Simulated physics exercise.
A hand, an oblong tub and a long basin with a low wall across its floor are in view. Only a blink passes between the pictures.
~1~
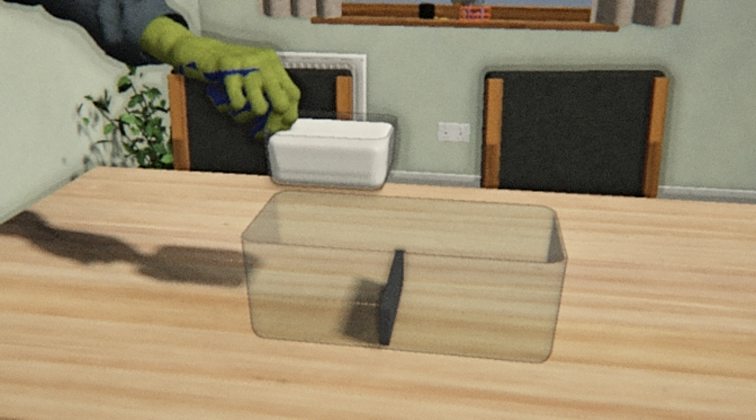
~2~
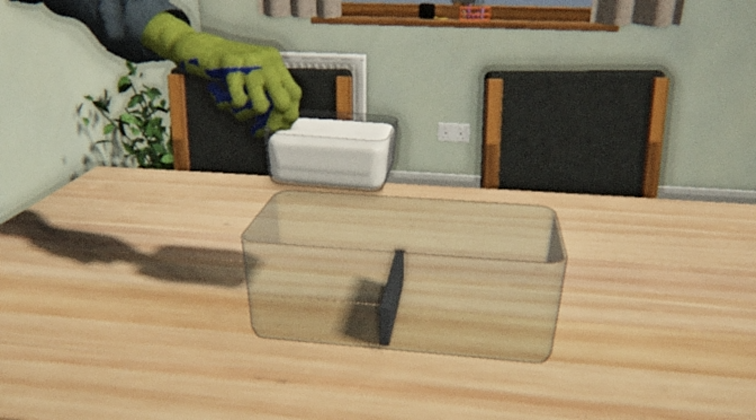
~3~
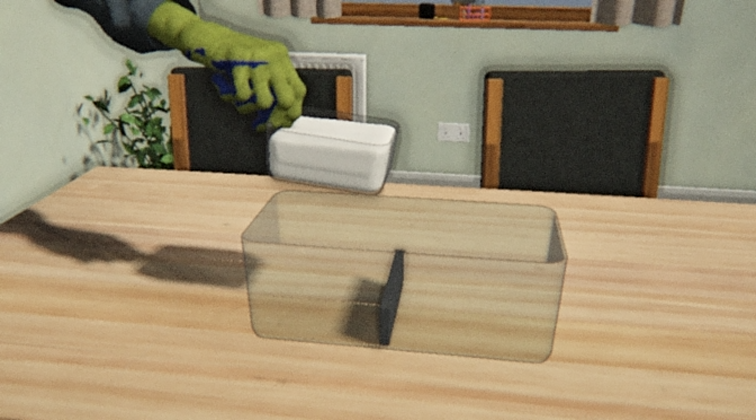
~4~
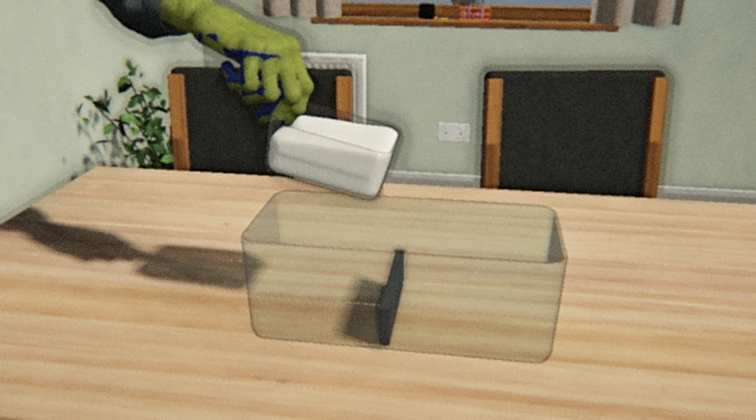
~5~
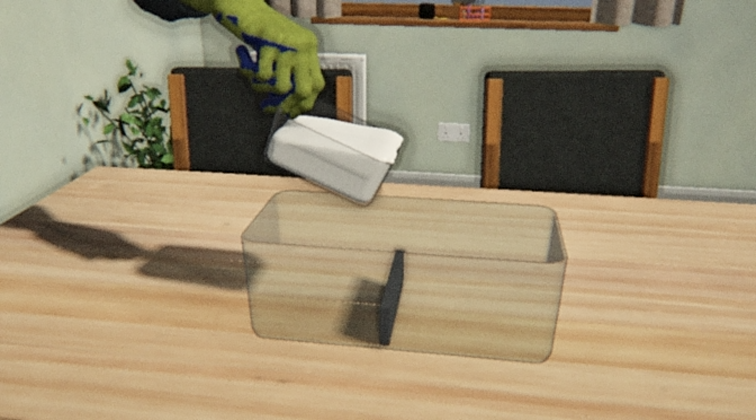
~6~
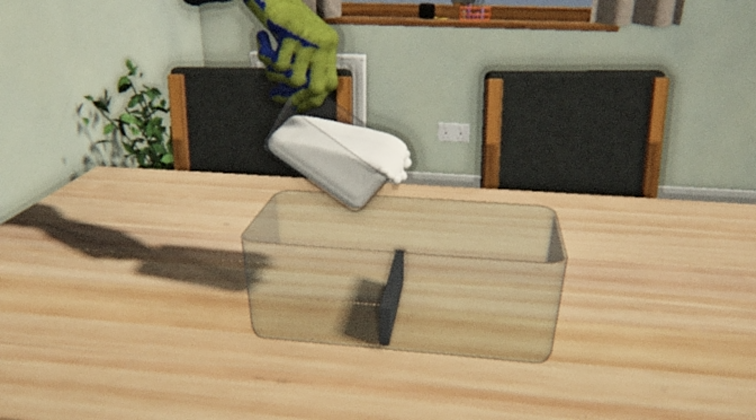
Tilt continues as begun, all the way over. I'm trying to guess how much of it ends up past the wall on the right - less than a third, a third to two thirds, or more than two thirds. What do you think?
I'd say more than two thirds.
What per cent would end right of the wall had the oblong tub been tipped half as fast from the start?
About 85 %.
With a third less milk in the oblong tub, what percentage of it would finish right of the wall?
My estimate is about 80 percent.
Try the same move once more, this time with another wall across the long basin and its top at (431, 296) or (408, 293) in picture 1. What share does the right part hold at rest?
Roughly 50 per cent first and roughly 70 per cent second.
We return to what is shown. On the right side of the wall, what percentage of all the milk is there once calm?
About 85 per cent.
A moment on, the oblong tub is tipped on its side and 10 per cent is still to pour, 5 is left of the wall and 71 right of it.
Next, the oblong tub is tipped right over and 1 per cent is still to pour, 14 is left of the wall and 84 right of it.
Then the oblong tub is tipped right over and 0 per cent is still to pour, 16 is left of the wall and 84 right of it.
Later the oblong tub is tipped right over and 0 per cent is still to pour, 16 is left of the wall and 83 right of it.
In the end 16 per cent lies left of the wall, 84 right of it and 1 outside.
